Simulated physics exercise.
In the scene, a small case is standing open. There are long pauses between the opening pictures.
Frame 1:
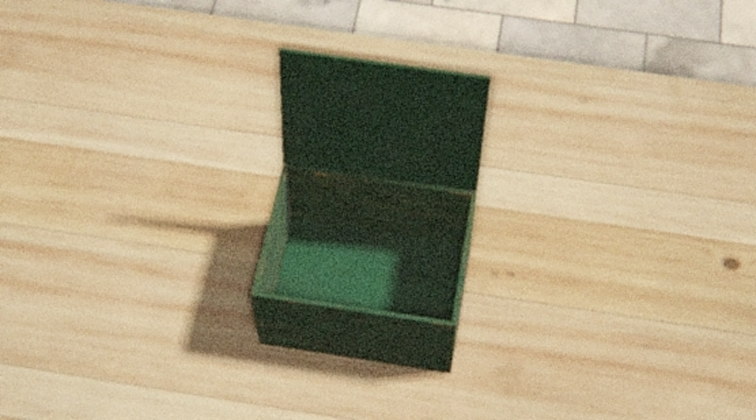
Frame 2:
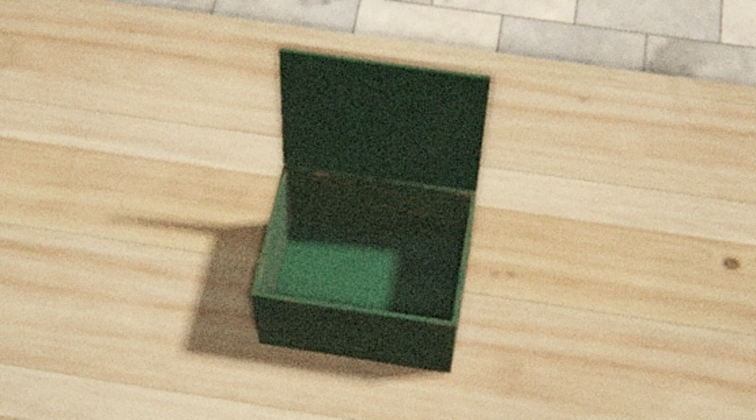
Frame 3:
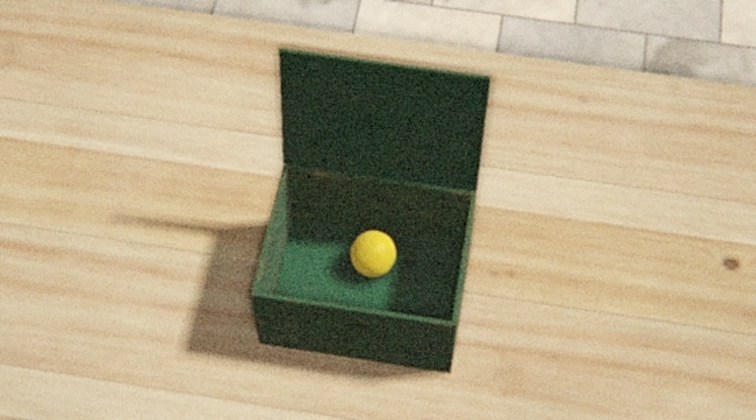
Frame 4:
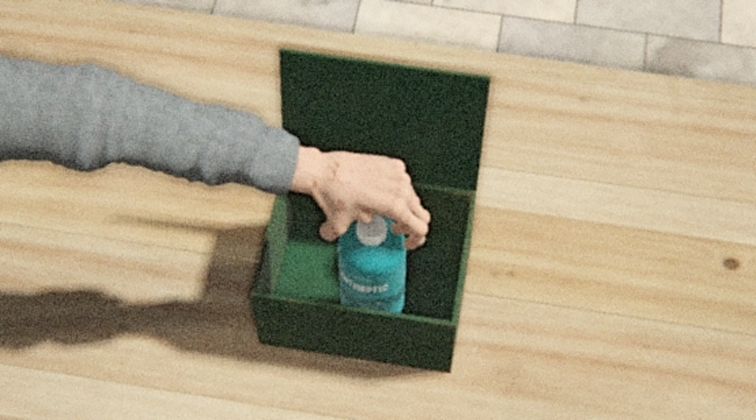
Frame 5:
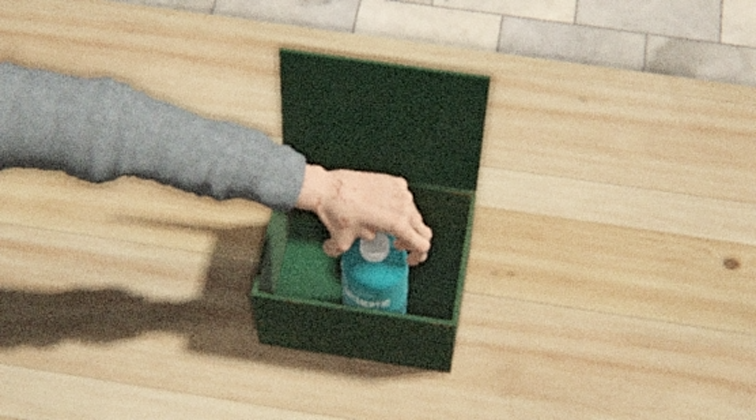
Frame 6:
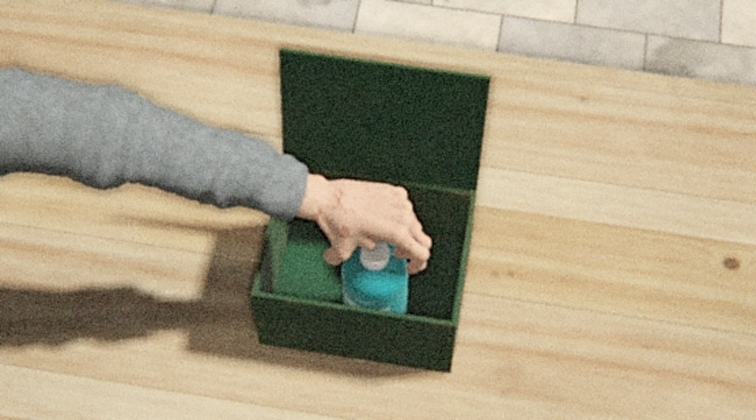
Open green box on a wooden surface, empty, then holding a yellow ball, then a hand lowering a turquoise bottle inside.
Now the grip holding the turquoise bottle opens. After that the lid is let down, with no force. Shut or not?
Looks to me like the lid is kept from shutting.
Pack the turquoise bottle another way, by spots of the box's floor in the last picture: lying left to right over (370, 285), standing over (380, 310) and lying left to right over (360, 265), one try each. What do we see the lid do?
Okay, so first it closes properly, then it doesn't close, and last it closes properly.
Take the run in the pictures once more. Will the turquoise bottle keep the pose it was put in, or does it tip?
Observation: The turquoise bottle keeps the set orientation.
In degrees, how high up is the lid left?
It comes to about 25°.
Then, 1.20 s later than the last frame, lid starting down.
Then, 1.60 s later than the last frame, lid 57° above the rim.
Then, 1.90 s later than the last frame, lid 24° above the rim.
Then, 3.90 s later than the last frame, turquoise bottle resting near (375, 287).
When it is over, lid 25° above the rim; both as before. End places, in pixels of the last picture, turquoise bottle near (375, 287).
